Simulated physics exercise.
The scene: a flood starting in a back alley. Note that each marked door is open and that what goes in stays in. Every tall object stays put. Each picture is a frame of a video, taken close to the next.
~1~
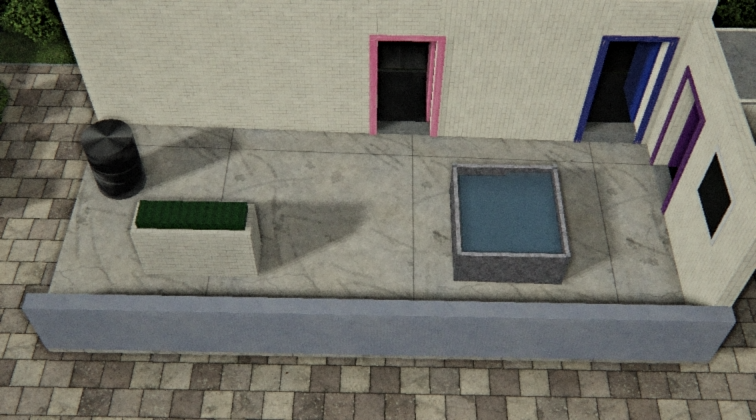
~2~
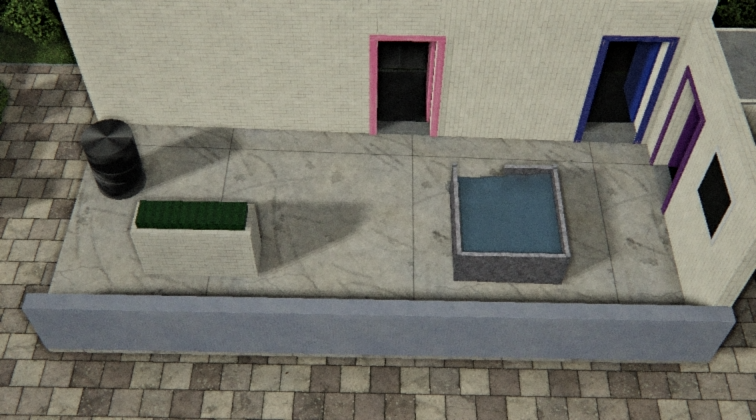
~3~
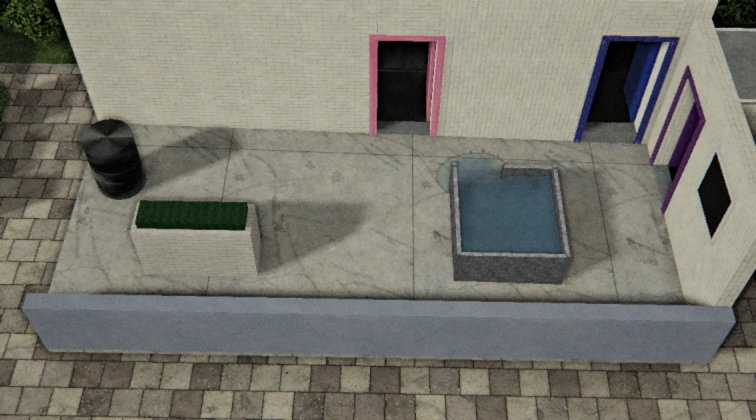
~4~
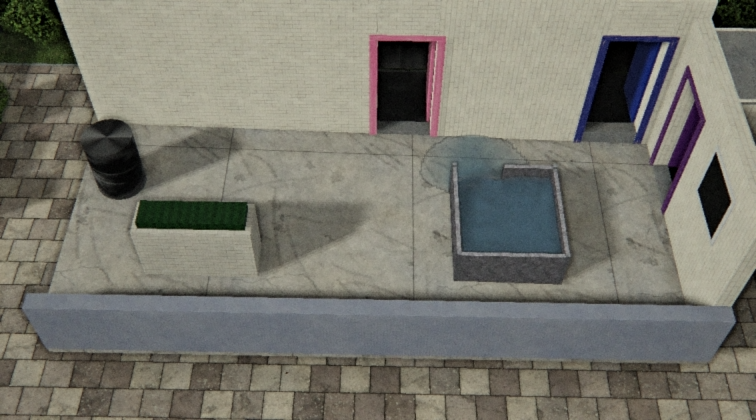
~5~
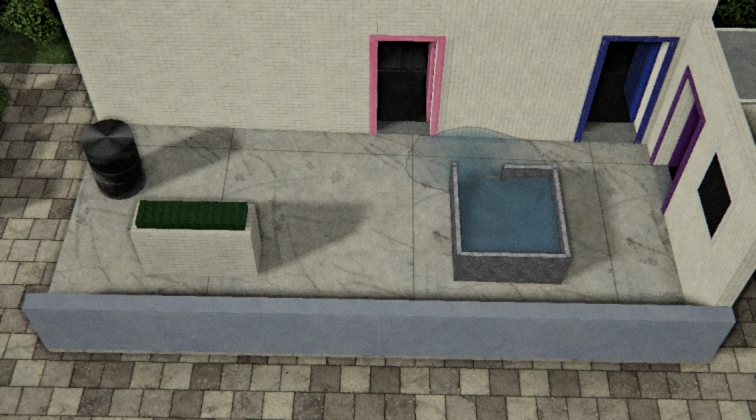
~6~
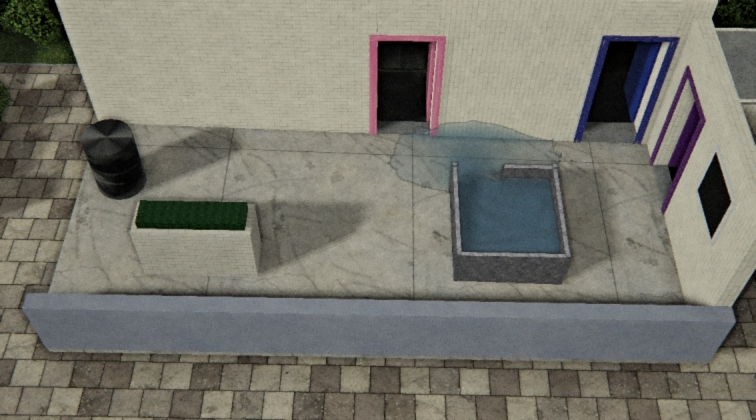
Water pouring from a gap in the far side of a stone tank, spreading across a walled courtyard's paved floor.
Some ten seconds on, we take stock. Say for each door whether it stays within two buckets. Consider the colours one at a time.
The blue door stays within two buckets; the pink door goes past two buckets; the purple door goes past two buckets.
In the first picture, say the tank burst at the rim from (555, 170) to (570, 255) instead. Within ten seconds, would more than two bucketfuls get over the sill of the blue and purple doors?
As for the blue door, it sits short of it; as for the purple door, it overshoots.
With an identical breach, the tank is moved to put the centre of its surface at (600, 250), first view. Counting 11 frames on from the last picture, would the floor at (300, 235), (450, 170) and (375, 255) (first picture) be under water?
So, in the order given, I'd say unaffected, soaked through, unaffected.
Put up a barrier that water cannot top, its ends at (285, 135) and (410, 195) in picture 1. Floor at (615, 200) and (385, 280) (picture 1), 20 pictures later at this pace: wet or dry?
First spot submerged, second spot parched.
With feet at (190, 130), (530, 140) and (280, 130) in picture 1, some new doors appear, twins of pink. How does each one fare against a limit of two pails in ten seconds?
In turn: Is under, floods, is under.
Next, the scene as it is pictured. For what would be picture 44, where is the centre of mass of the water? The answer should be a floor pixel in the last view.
At about (452, 217).
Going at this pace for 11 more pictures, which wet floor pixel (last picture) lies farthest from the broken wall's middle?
Look around (232, 134).
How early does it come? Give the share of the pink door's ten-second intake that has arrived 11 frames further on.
Some 55 per cent.
A moment on, water covers 10 % of the floor; the blue door wet at the sill, nothing in, the pink door under two buckets in, the purple door not reached.
Next, water covers 25 % of the floor; the blue door wet at the sill, nothing in, the pink door over two buckets in, the purple door under two buckets in.
Then, water covers 45 % of the floor; the blue door wet at the sill, nothing in, the pink door over two buckets in, the purple door over two buckets in.
Later, water covers 65 % of the floor; the blue door wet at the sill, nothing in, the pink door over two buckets in, the purple door far over two buckets in.
In the end, water covers 70 % of the floor; the blue door wet at the sill, nothing in, the pink door over two buckets in, the purple door far over two buckets in.
